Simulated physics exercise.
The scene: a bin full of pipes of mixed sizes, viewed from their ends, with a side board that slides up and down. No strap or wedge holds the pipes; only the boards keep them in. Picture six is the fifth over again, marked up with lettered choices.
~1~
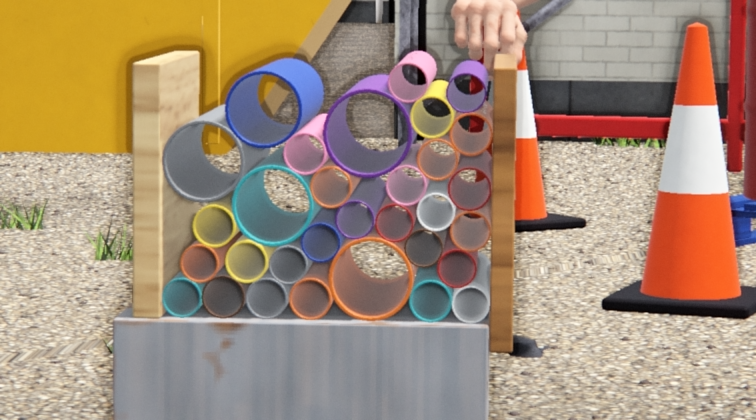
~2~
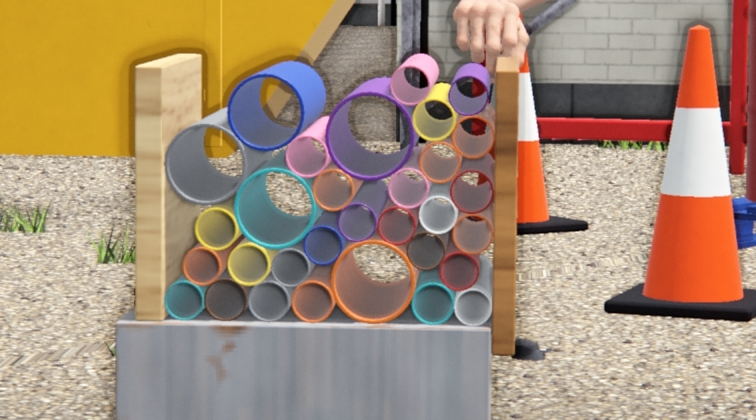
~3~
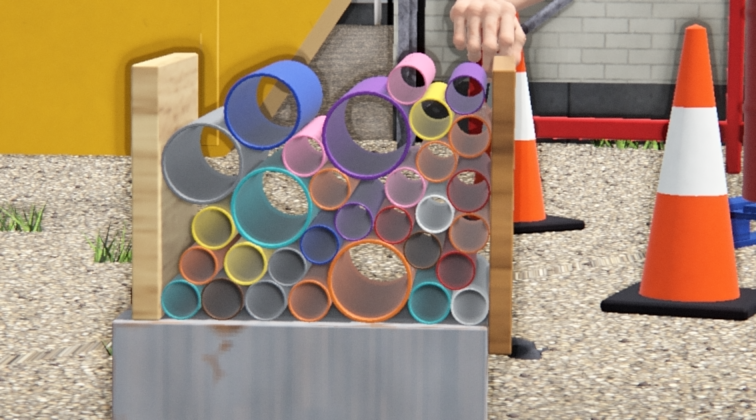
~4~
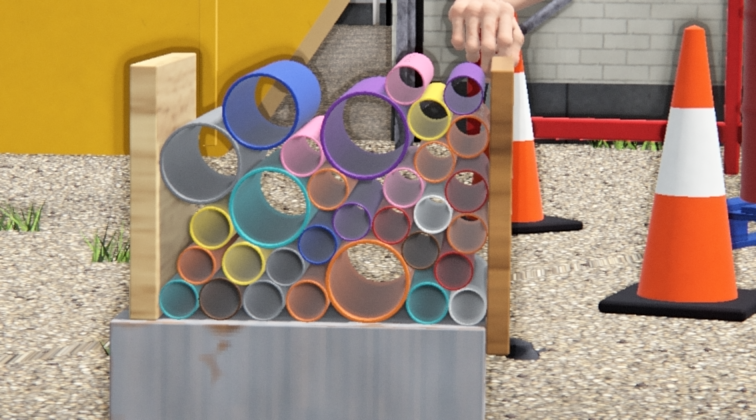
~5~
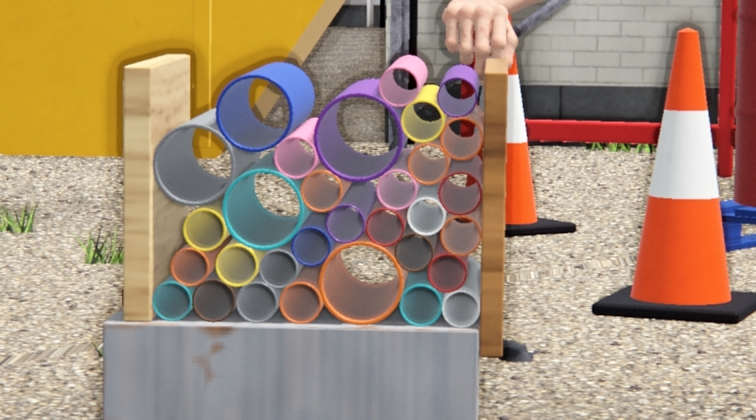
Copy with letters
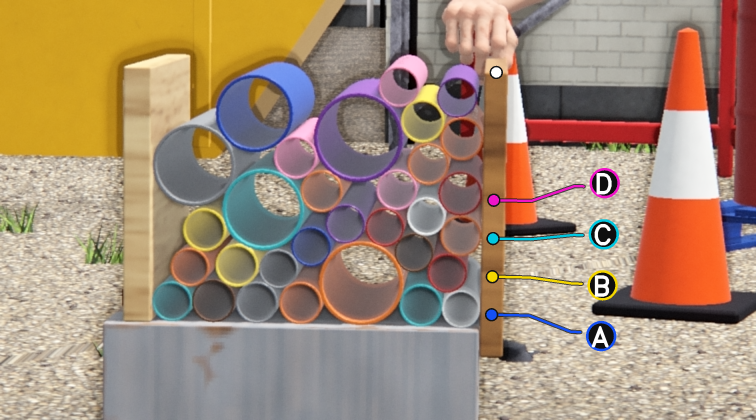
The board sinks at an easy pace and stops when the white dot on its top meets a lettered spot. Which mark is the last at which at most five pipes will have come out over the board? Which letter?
Down to D.
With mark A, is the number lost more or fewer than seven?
At A, more than seven.
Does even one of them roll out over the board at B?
Yes.
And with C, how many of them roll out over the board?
At C the number is six.
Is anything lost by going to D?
Yes.
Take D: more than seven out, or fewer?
It loses fewer than seven.
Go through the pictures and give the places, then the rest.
A turquoise pipe (430, 301); a grey pipe (289, 265); a red pipe (394, 223), in the first frame.
A red pipe (396, 225); a yellow pipe (217, 229), in the second frame.
An orange pipe (470, 136); a pink pipe (407, 85), in the third frame.
Side board (500, 194), in the fourth frame.
A turquoise pipe (421, 305); a grey pipe (279, 269); a red pipe (385, 227), in the fifth frame.
On the copy, A at (491, 315); B at (492, 277); C at (493, 239); D at (494, 200); the white dot at (496, 72).
On D. First, top of the board (483, 137).
Then, top of the board (482, 199).
Finally, top of the board (482, 199), four out over the board.
By contrast, A more than five out over the board; B more than five out over the board; C six out over the board.
